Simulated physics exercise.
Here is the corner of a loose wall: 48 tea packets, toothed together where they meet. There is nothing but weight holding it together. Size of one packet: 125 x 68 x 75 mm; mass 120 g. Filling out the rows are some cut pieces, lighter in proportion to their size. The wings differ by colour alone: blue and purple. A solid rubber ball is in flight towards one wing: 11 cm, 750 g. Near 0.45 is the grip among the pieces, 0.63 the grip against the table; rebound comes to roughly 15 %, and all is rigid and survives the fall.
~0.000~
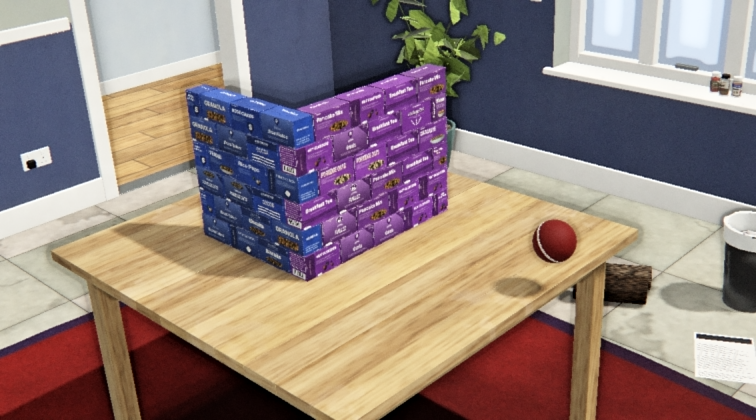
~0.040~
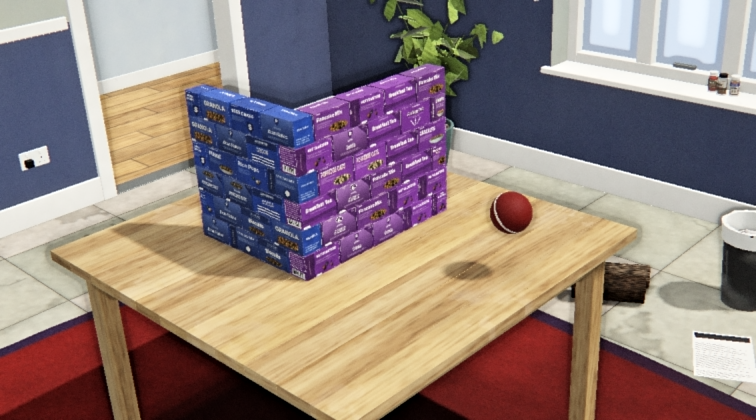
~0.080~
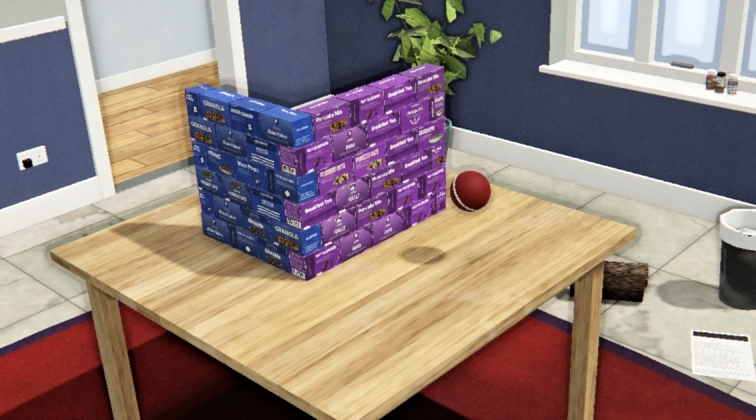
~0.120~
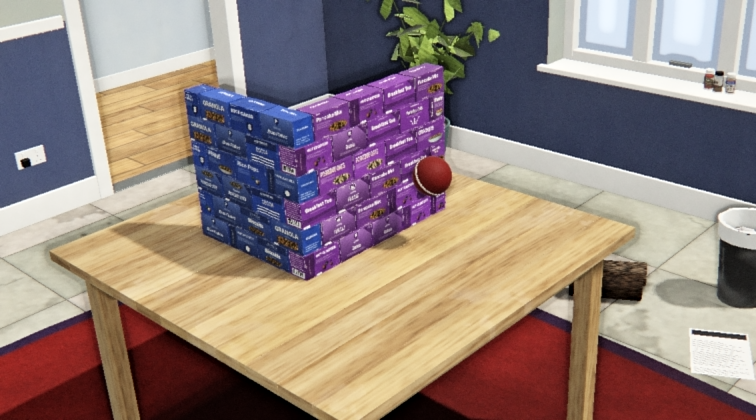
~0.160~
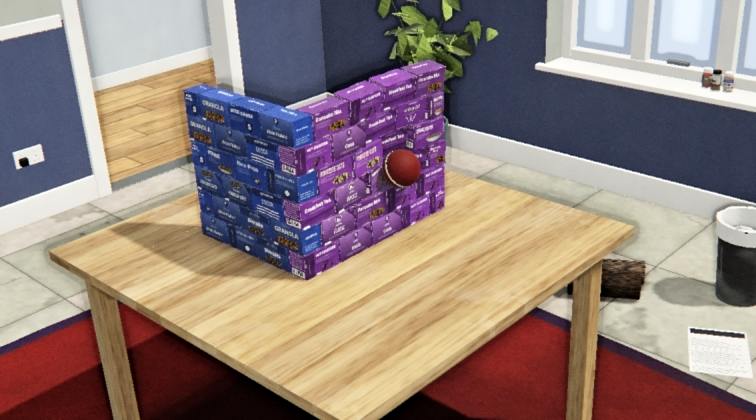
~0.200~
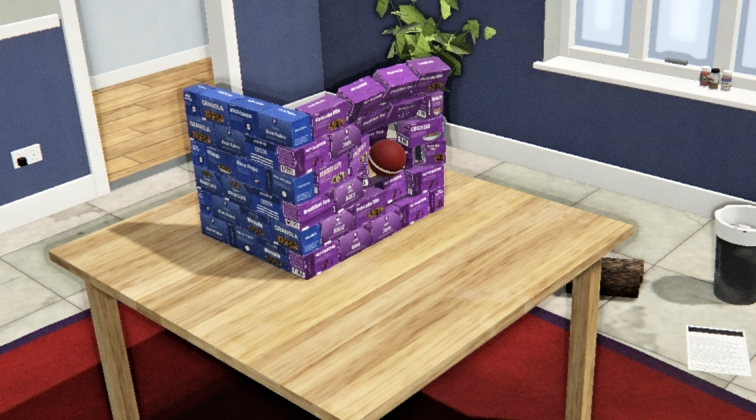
A red ball flies left above a wooden table and smashes into the purple packets, pushing some out of place.
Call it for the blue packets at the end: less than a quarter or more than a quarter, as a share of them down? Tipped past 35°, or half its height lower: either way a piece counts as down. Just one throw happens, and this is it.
I call it fewer than one in four.
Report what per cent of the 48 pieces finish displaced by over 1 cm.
45 in a hundred.
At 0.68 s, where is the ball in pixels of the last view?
It should be about (265, 155) in pixels.
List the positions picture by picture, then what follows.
In the first picture (we follow the side turned to the camera; the camera moves round a little), ball (555, 241) 46 cm from contact, 3.5 m/s; top blue packet (277, 131); top purple packet (402, 96); no piece has moved.
In the second picture, ball (511, 213) 33 cm from contact, 3.4 m/s; top blue packet (277, 131).
In the third picture, ball (470, 191) 20 cm from contact, 3.3 m/s; top blue packet (277, 131).
In the fourth picture, ball (432, 176) 7 cm from contact, 3.3 m/s; top blue packet (277, 131).
In the fifth picture, ball (401, 169) after contact, 1.7 m/s; top blue packet (276, 131); top purple packet (400, 94) tipped 11°; 9 stirred so far.
In the sixth picture, ball (387, 158) after contact, 1.4 m/s; top blue packet (275, 131); top purple packet (400, 93) tipped 35°; 19 stirred so far.
Around 0.38 s, ball still moving; none of the 21 blue packets down (10 of 48 in all colours); top blue packet displaced 13 mm; top purple packet on its side.
Around 0.68 s, ball still moving; none of the 21 blue packets down (12 of 48 in all colours); top blue packet displaced 13 mm; top purple packet tipped 75°, 36 cm lower.
Finally (1.6 s), ball rolling away; none of the 21 blue packets down (13 of 48 in all colours); top blue packet displaced 13 mm; top purple packet on its side. That is 0 per cent. Seen by the last camera, middles, top blue packet near (283, 128), top purple packet near (431, 220).
